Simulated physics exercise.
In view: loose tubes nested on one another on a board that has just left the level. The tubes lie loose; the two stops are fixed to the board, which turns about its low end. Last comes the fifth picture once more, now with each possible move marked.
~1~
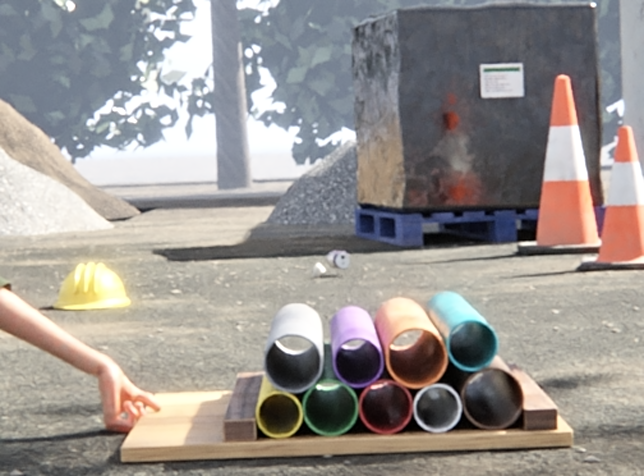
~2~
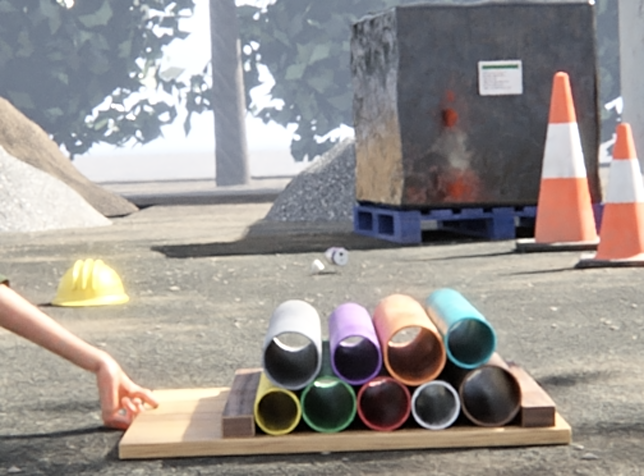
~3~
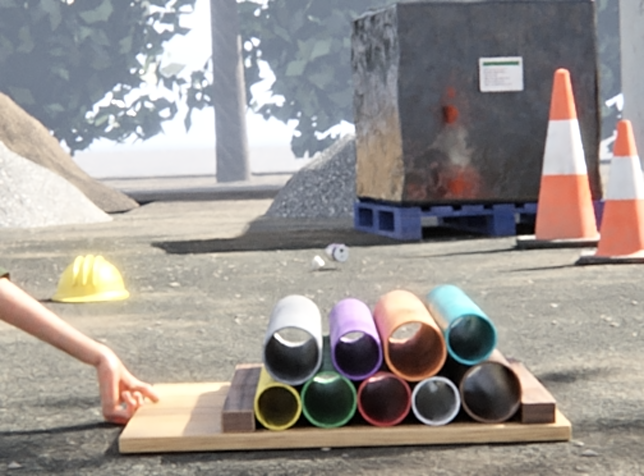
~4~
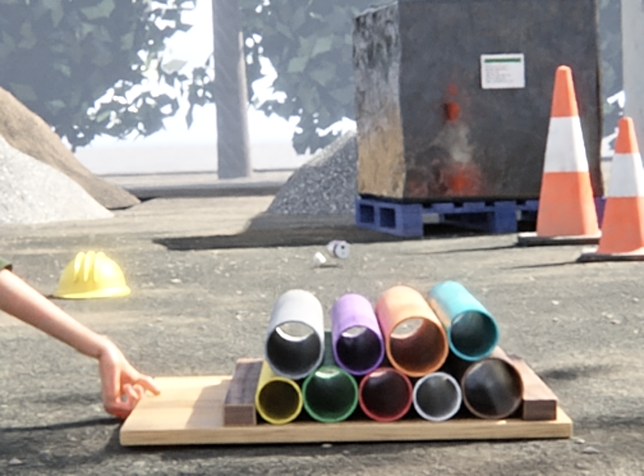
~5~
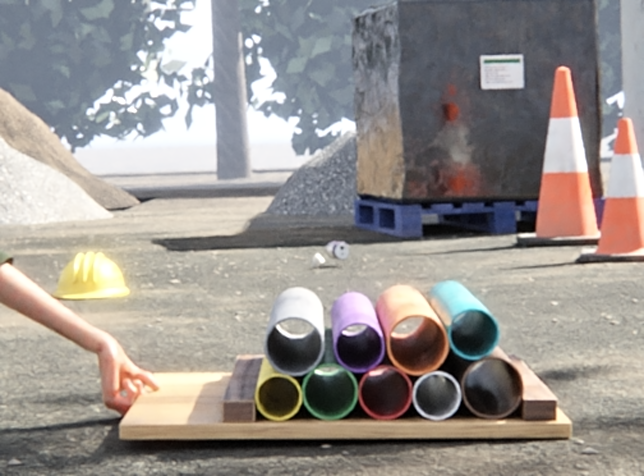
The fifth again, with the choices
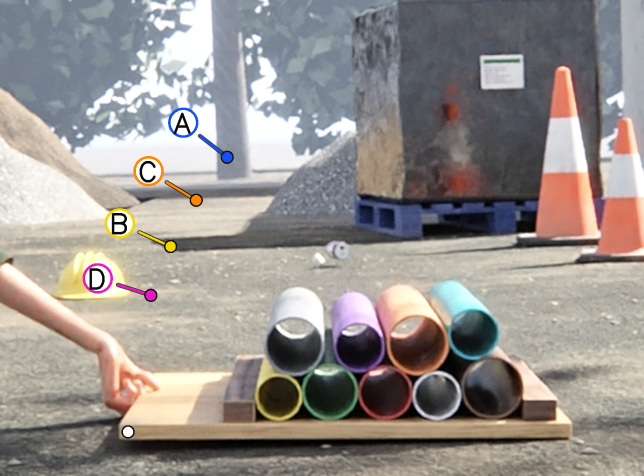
Colourful tubes stacked in two rows on a wooden board, barely shifting as a hand holds the board's left end outdoors.
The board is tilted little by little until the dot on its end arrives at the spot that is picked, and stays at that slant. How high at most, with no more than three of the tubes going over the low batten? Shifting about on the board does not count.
Lift it to C and no more.
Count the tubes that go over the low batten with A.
The count is four.
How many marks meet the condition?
Three of them.
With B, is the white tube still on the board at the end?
Yes.
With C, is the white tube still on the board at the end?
Yes, with C.
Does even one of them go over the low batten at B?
At B: Yes.
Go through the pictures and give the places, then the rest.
Red tube (386, 406); white tube (437, 408); brown tube (493, 399), in the first frame.
Brown tube (491, 396); purple tube (357, 359), in the second frame.
Board (342, 400); turquoise tube (471, 338), in the third frame.
Board (343, 395); yellow tube (279, 400); green tube (330, 394), in the fourth frame.
Board (342, 393); yellow tube (279, 397); green tube (330, 392), in the fifth frame.
On the marked copy, A at (227, 157); B at (171, 246); C at (196, 200); D at (151, 296); the white dot at (128, 432).
Taking C. A third of the way, board at 19°.
Two thirds of the way, board at 33°.
When it is over, board at 33°, three over the low batten (purple, orange, turquoise).
As for the rest, A four over the low batten (purple, orange, turquoise, grey); B two over the low batten (orange, turquoise); D one over the low batten (turquoise).
